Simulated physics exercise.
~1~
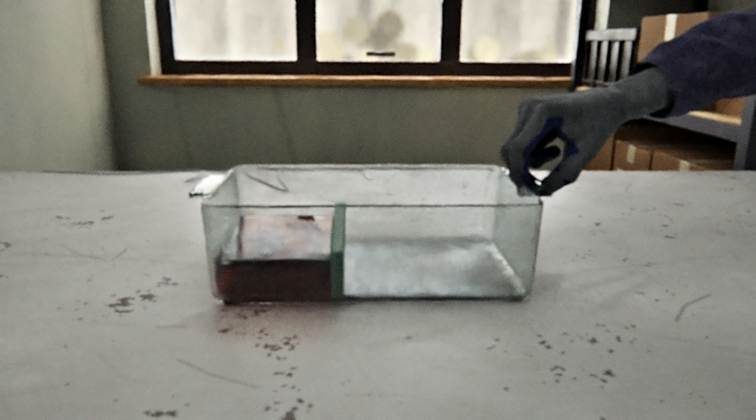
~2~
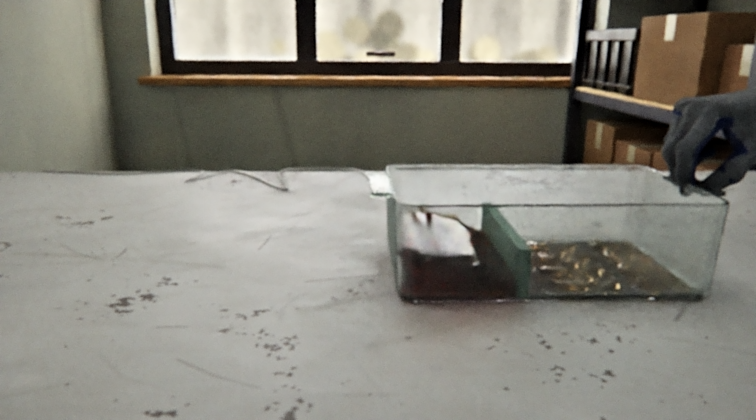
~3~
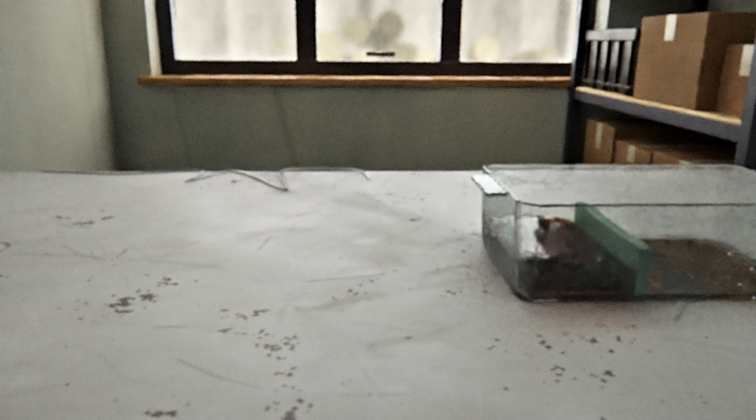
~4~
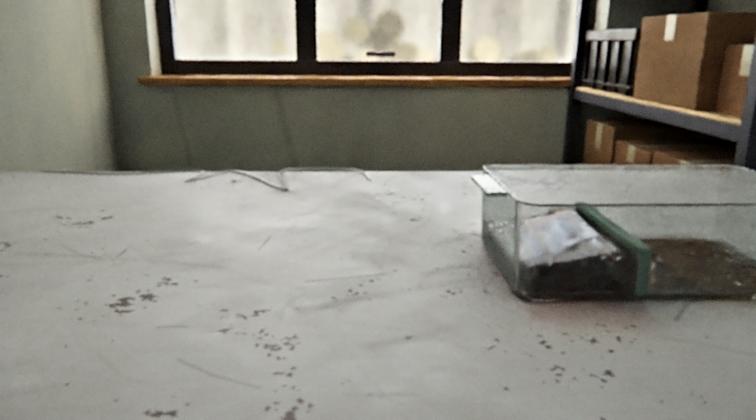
Clear divided tub of dark tea being pulled right across a table by a gloved hand, ending still with some liquid past the low wall.
